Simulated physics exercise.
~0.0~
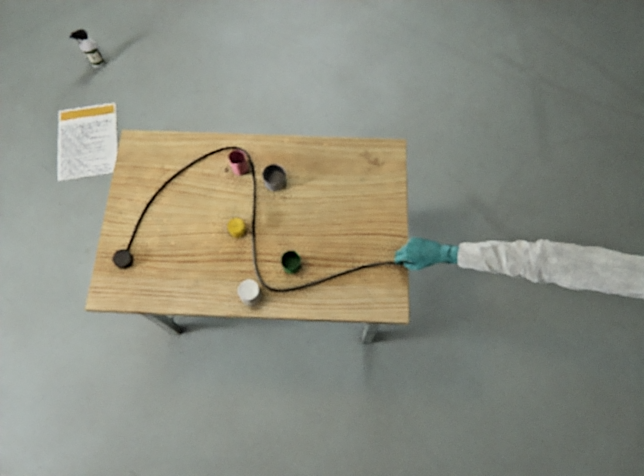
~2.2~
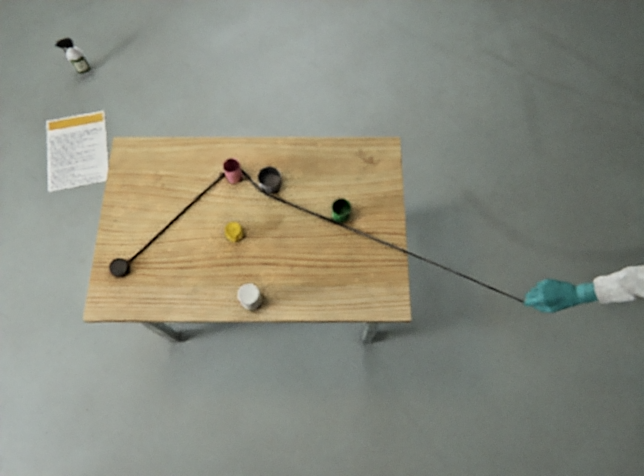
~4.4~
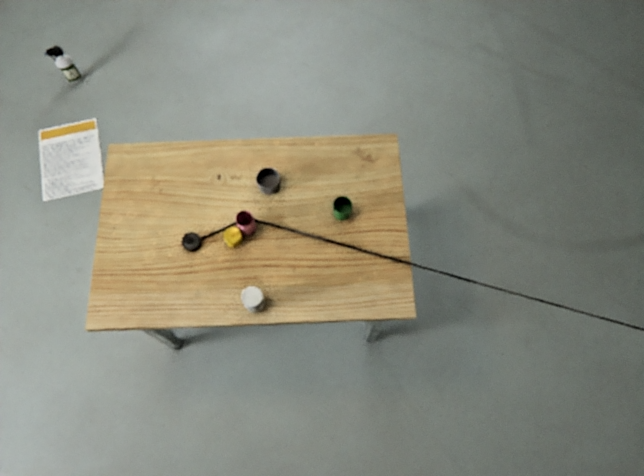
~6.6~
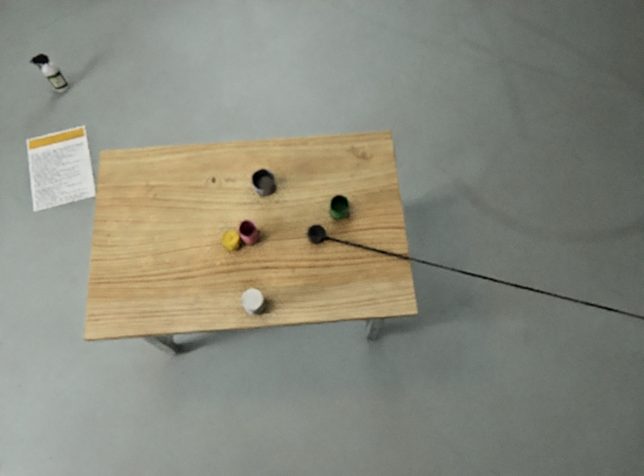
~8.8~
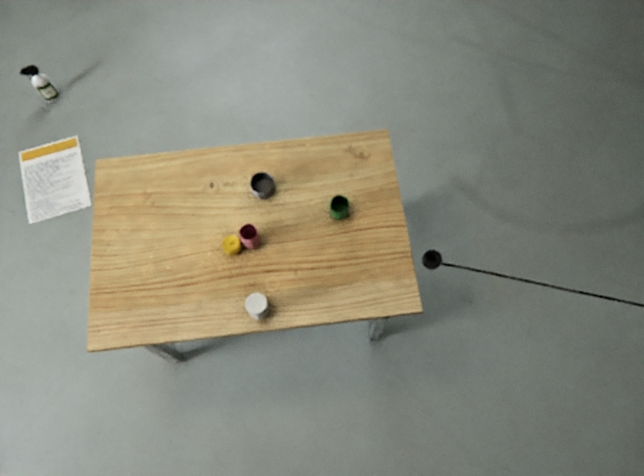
A teal-gloved hand in a white sleeve holds a black cord at the right of a wooden table, seen from high above on a grey floor, with a printed sheet and small bottle at left. The cord winds among pink, grey, yellow, green and white containers to a black puck. As the hand pulls right, the cord tightens, shifting the green cup up and right. The hand leaves view, and the pink cup is dragged down beside the yellow pot while the puck slides inward. The puck crosses the table and clears its right edge, leaving every container upright.
